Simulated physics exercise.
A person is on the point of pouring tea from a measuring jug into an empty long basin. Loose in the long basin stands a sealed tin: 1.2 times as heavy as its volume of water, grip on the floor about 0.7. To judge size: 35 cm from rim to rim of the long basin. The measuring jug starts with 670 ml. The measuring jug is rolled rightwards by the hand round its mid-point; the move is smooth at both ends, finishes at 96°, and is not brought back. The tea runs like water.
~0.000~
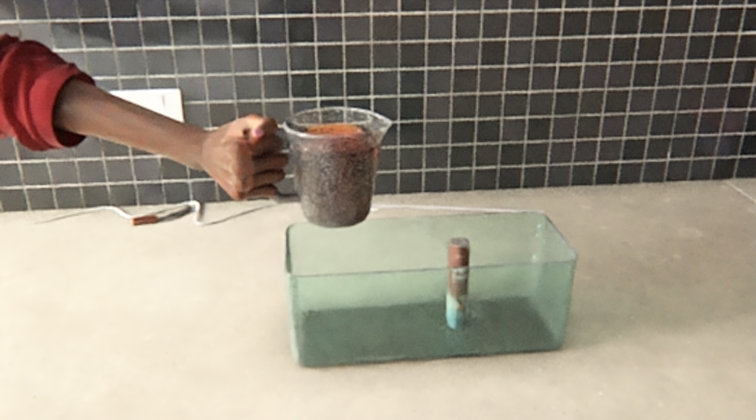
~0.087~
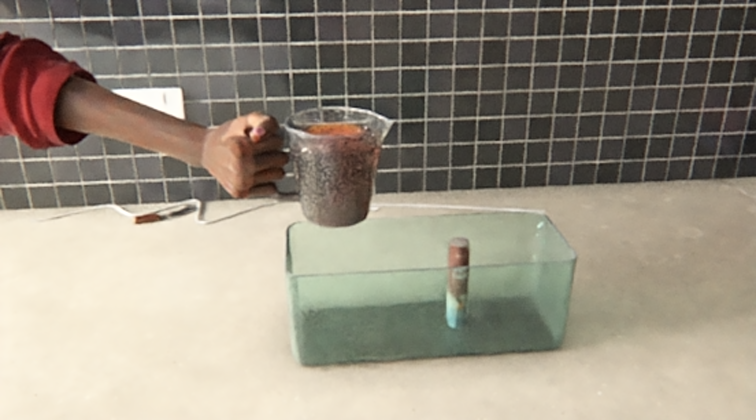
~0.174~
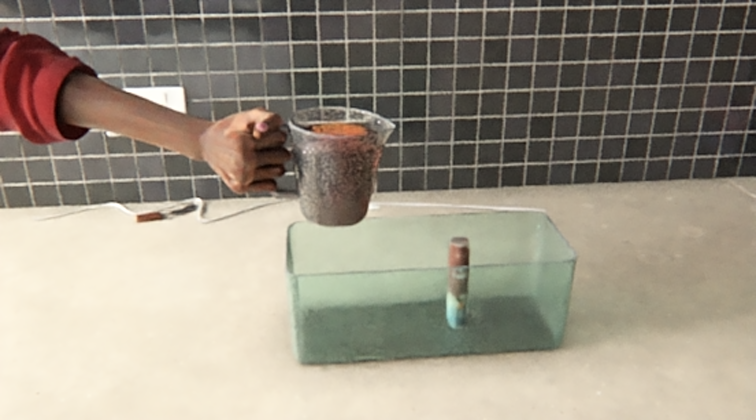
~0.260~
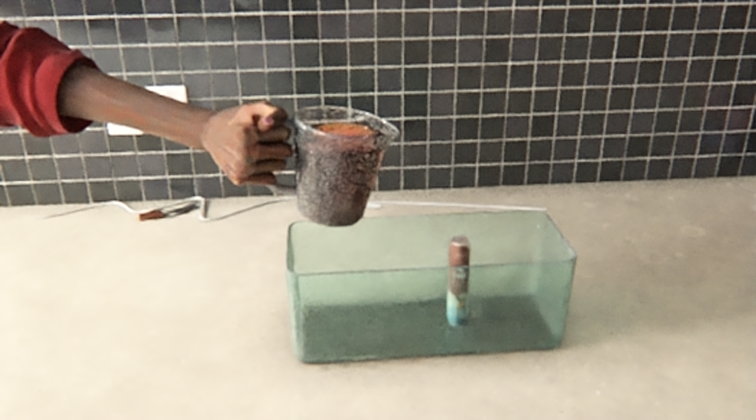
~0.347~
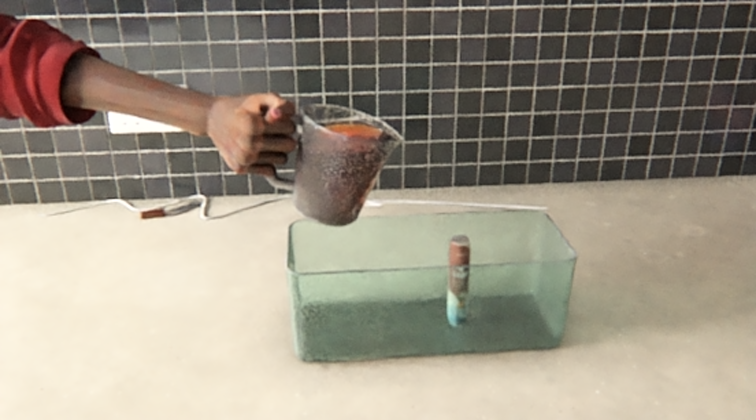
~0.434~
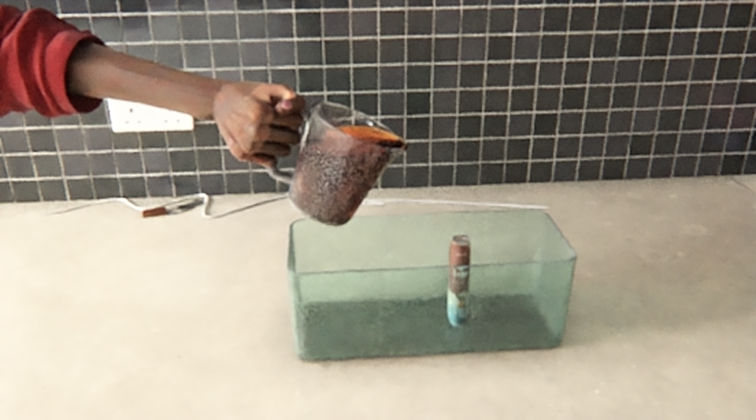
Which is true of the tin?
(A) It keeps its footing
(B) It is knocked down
The answer is B.
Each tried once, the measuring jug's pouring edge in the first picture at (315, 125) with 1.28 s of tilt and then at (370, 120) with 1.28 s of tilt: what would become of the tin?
Try 1: Still standing; try 2: Still standing.
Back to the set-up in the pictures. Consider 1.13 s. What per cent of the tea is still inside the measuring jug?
About 20 percent.
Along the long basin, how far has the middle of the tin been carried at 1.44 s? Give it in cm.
The tin is about 7 cm from where it started.
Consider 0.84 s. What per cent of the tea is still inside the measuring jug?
Roughly 66 per cent.
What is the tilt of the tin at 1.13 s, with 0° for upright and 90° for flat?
Near 35 degrees.
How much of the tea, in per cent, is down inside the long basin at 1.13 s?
70 per cent, give or take a little.
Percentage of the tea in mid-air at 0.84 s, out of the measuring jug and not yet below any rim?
It comes to roughly 16 per cent.
After 0.84 s the tilt is 70° and 65 per cent is still to pour; the tin stands where it began.
After 1.13 s the tilt is 93° and 20 per cent is still to pour; the tin leans 34°.
After 1.44 s the tilt is 96° and 2 per cent is still to pour; the tin lies on its side.
After 1.78 s the tilt is 96° and 0 per cent is still to pour; the tin lies on its side.
In the end the tin lies on its side.
